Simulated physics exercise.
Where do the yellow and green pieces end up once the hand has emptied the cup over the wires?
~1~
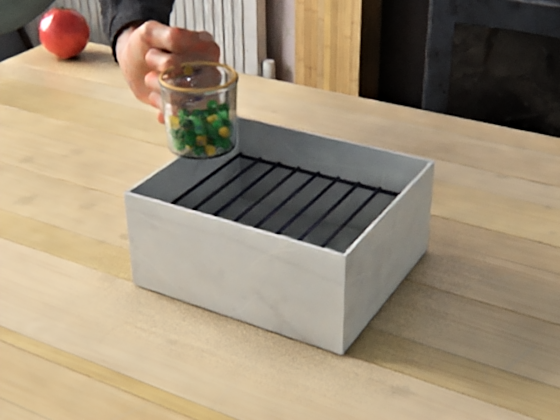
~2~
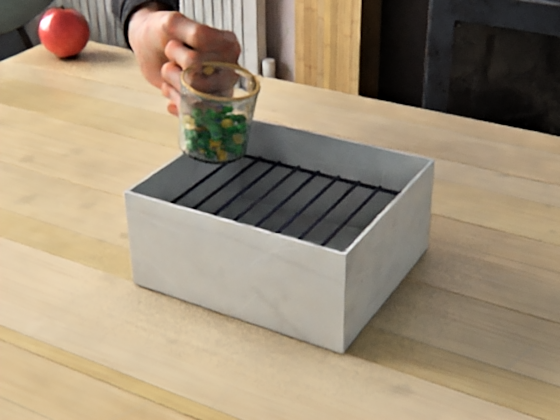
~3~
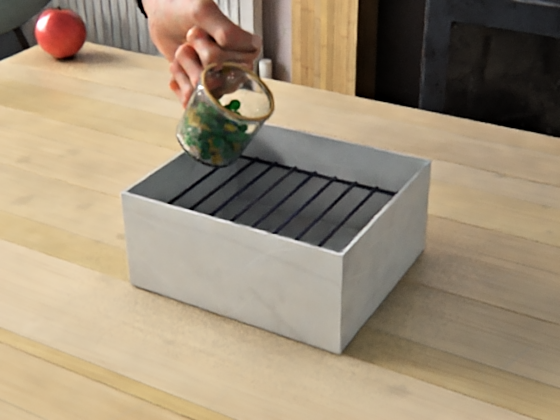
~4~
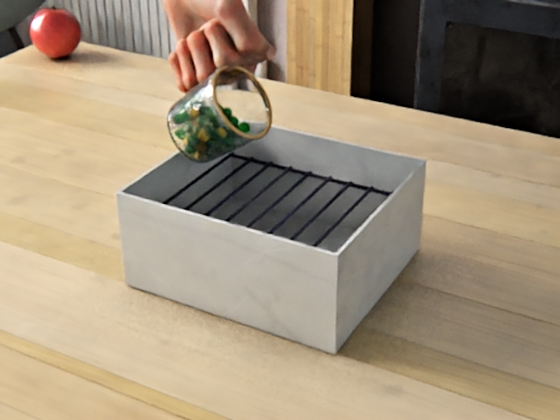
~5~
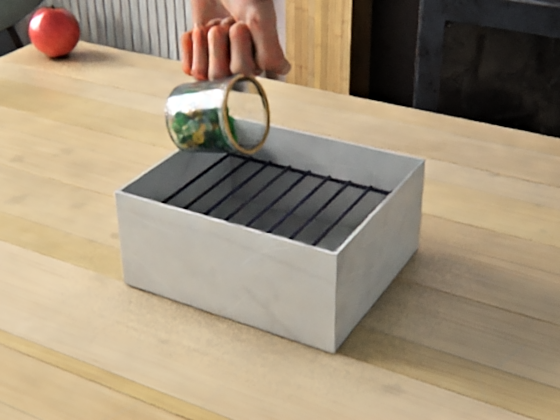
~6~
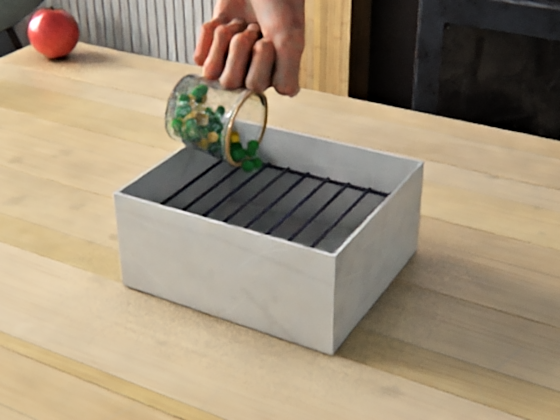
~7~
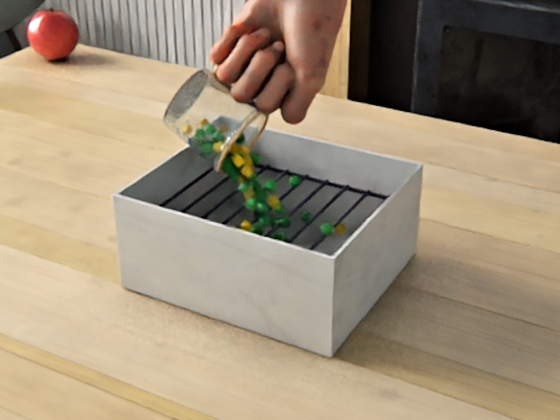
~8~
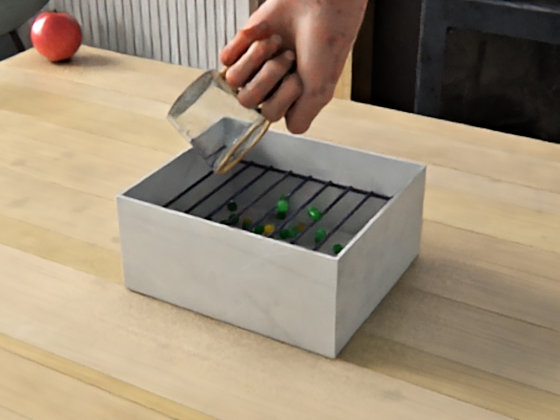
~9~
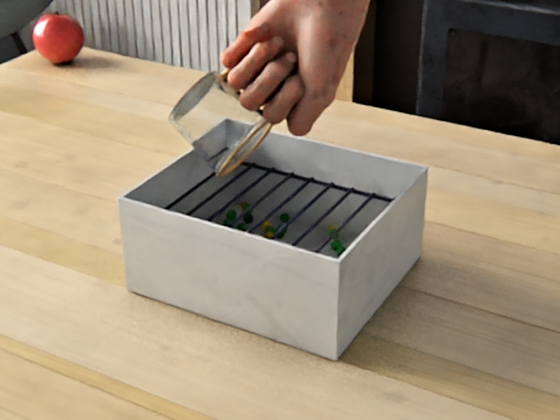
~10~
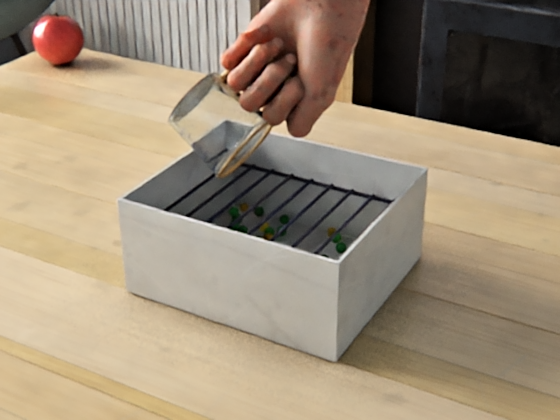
Both the yellow and the green pieces slip between the wires and end up beneath them inside the box.
